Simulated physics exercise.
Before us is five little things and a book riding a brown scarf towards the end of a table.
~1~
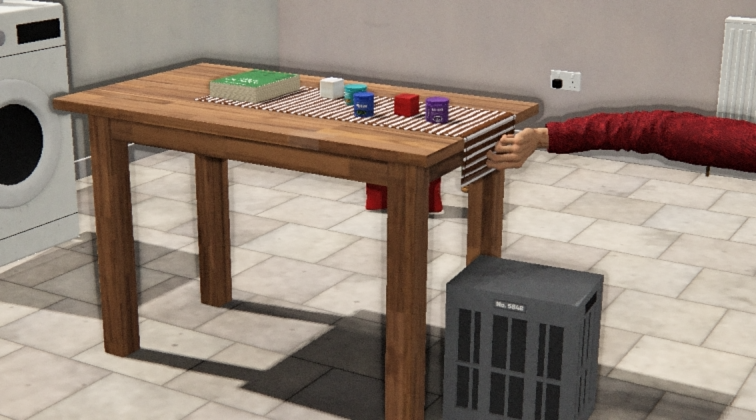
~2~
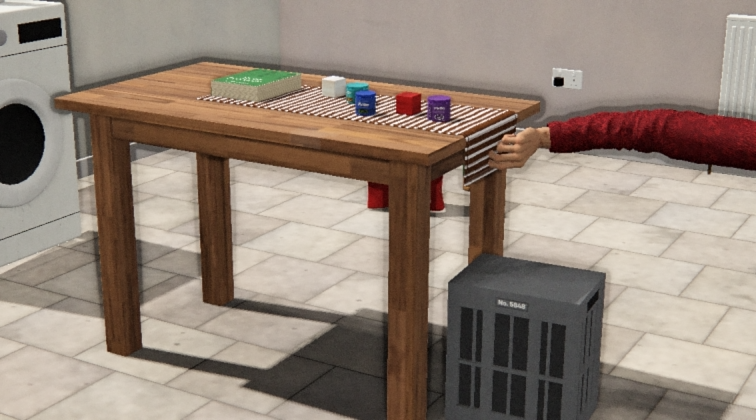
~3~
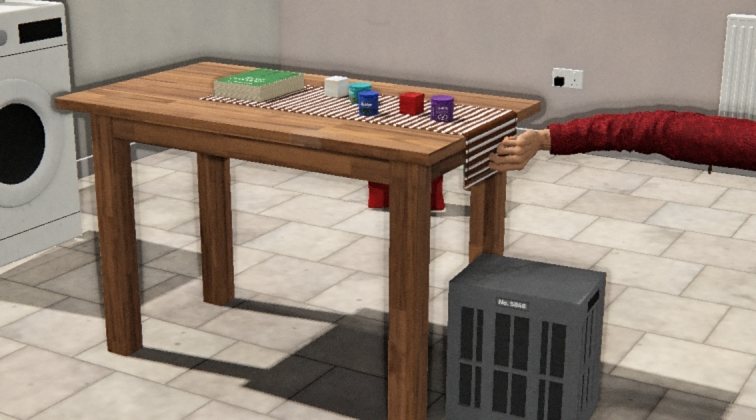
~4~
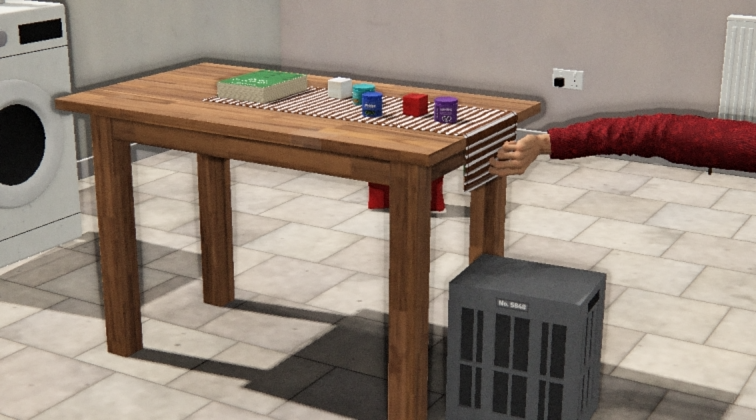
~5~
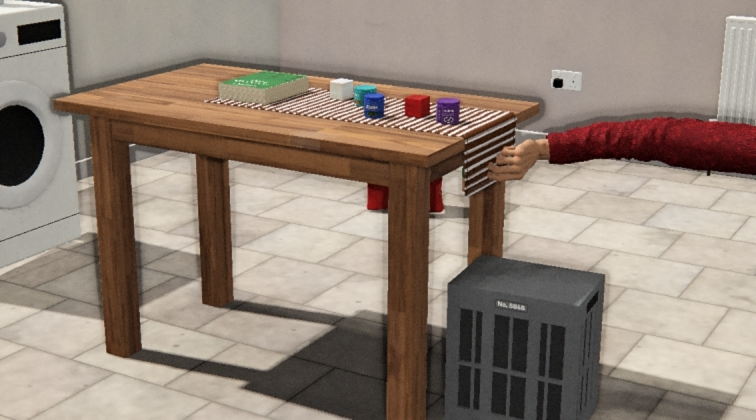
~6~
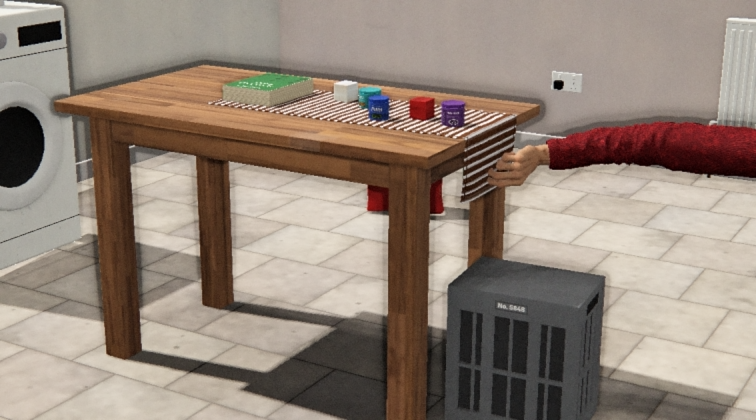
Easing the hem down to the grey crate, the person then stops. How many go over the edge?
Count them up and you get two things gone over the edge.
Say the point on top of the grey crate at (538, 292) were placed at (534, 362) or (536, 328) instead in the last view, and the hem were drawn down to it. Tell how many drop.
Numbers: 4; 3.
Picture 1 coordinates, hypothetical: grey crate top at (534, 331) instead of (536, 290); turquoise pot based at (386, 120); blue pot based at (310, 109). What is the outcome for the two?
The turquoise pot is lost, the blue pot stays put.
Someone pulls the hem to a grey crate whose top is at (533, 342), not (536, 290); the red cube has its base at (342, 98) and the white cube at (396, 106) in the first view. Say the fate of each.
Red cube stays, white cube is gone.
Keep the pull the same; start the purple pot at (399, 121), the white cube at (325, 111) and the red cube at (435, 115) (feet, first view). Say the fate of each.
The purple pot is off the top, the white cube is still on top, the red cube is off the top.
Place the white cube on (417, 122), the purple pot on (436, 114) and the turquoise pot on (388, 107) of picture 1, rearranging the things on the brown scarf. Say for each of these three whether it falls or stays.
The white cube is off the top, the purple pot is off the top and the turquoise pot is still on top.
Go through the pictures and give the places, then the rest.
The first picture shows hem (462, 187); purple pot (437, 99); red cube (407, 95); blue pot (364, 94); turquoise pot (356, 86); white cube (332, 80); top of the crate (536, 290).
The second picture shows hem (464, 186); purple pot (439, 98).
The third picture shows hem (465, 188); red cube (412, 94).
The fourth picture shows hem (464, 193); blue pot (372, 94); top of the crate (539, 289).
The fifth picture shows hem (465, 198); turquoise pot (366, 87).
The sixth picture shows hem (460, 204); purple pot (453, 103); red cube (422, 99); blue pot (379, 97); turquoise pot (370, 89); white cube (346, 83).
Soon after, hem near (490, 245); purple pot gone.
After that, hem on the crate; purple pot and red cube gone.
In the end, hem on the crate; purple pot and red cube gone. It carries off two.
